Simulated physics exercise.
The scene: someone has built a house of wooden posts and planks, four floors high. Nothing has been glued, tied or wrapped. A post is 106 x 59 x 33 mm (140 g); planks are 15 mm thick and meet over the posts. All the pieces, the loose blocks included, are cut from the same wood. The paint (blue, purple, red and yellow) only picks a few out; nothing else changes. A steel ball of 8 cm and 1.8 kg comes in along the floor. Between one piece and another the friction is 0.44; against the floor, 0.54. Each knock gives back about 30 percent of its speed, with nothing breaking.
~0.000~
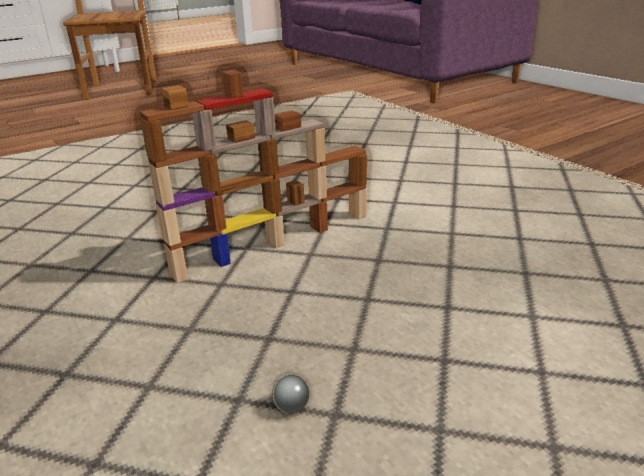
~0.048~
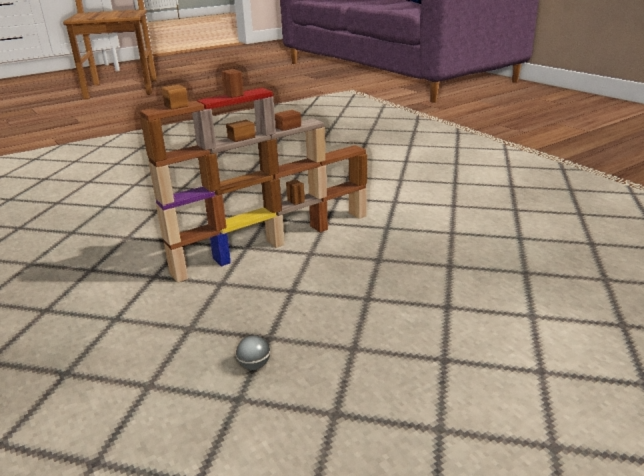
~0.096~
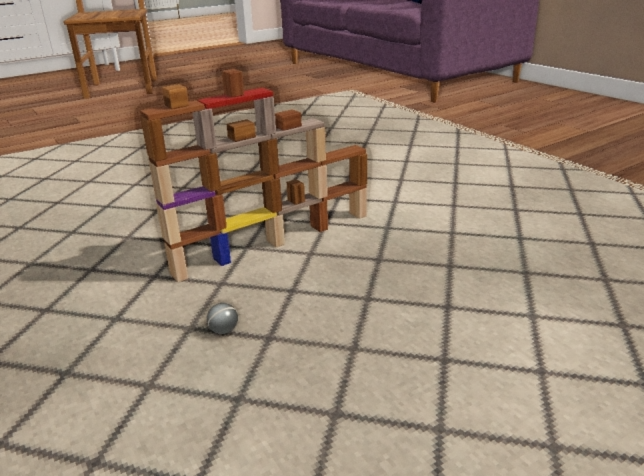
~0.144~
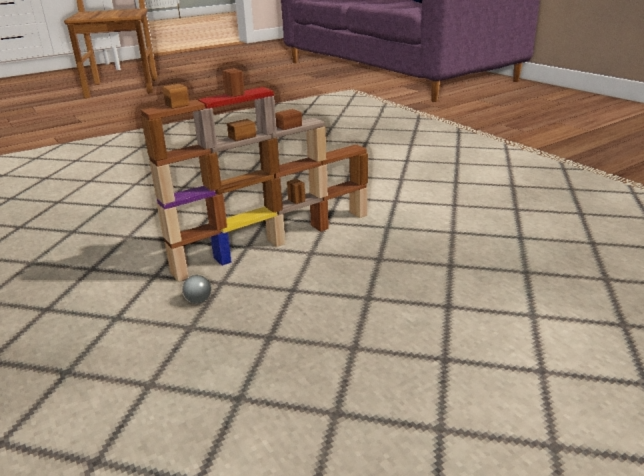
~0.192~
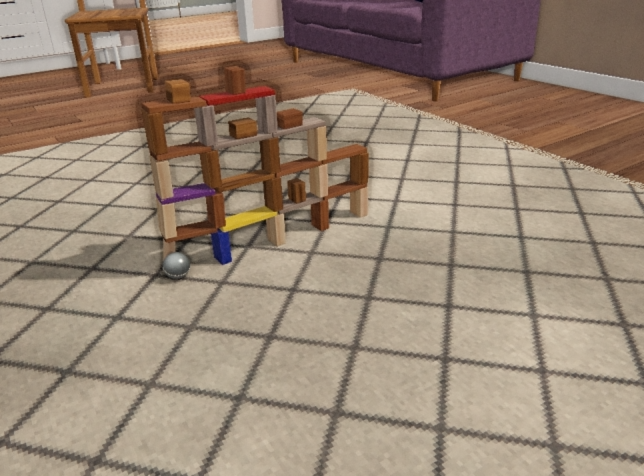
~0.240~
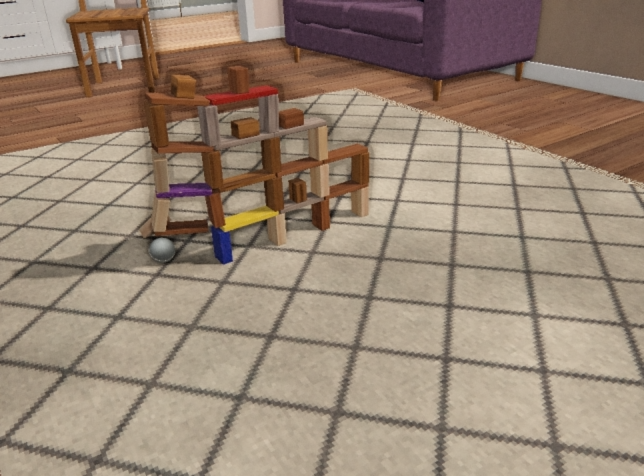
A steel ball rolled across the rug, away from the viewer and to the left, and knocked the near left post out from under a wooden block house, whose left side shifted and tilted slightly.
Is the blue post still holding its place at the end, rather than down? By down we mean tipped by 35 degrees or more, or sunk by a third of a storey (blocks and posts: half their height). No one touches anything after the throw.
Yes, it is.
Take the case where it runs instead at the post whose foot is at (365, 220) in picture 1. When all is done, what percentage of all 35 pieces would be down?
That way, 10 per cent.
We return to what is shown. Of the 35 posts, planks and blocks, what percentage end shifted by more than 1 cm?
Moved: 40 per cent.
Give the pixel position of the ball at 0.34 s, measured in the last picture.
It should be about (135, 222) in pixels.
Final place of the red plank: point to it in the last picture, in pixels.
Around (113, 328).
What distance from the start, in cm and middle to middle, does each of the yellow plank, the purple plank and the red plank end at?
Here yellow ends up 0 centimetres away, purple 26 centimetres and red 68 centimetres.
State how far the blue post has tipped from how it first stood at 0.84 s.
I'd put it at roughly 0 degrees away from its starting angle.
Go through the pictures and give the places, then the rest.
In the first frame (pixels give the middle of a visible side), ball (291, 394) 56 cm from contact, 3.3 m/s; blue post (224, 251); yellow plank (245, 218); purple plank (185, 196); none has stirred.
The second frame shows ball (253, 352) 40 cm from contact, 3.3 m/s; blue post (224, 250).
The third frame shows ball (222, 318) 24 cm from contact, 3.3 m/s; blue post (225, 250).
The fourth frame shows ball (197, 289) 9 cm from contact, 3.3 m/s; blue post (225, 249).
The fifth frame shows ball (177, 266) after contact, 2.5 m/s; blue post (226, 249); purple plank (185, 191) 5° from how it stood; steepest lean 9°, the post at (169, 252); movement in 14 of them.
The sixth frame shows ball (162, 250) after contact, 2.5 m/s; blue post (227, 248); purple plank (183, 188) 8° from how it stood; red plank (246, 97) 9 mm from its place; steepest lean 51°, the post at (147, 229); 1 of the 35 pieces down, 17 disturbed in all.
After 0.34 s, ball still moving; 4 of the 35 pieces down; blue post unmoved; purple plank 23° from how it stood, 28 mm lower.
After 0.50 s, ball still moving; 9 of the 35 pieces down; blue post unmoved; purple plank on its side.
After 0.84 s, ball still moving; 9 of the 35 pieces down; blue post unmoved; purple plank upside down.
After 1.38 s, ball still moving; 13 of the 35 pieces down; blue post 5 mm from its place; purple plank upside down.
In the end (2.2 s), ball rolling away; 13 of the 35 pieces down; blue post 5 mm from its place; purple plank upside down; red plank 47 cm lower. From the last view, middles, blue post near (224, 244), purple plank near (199, 241).
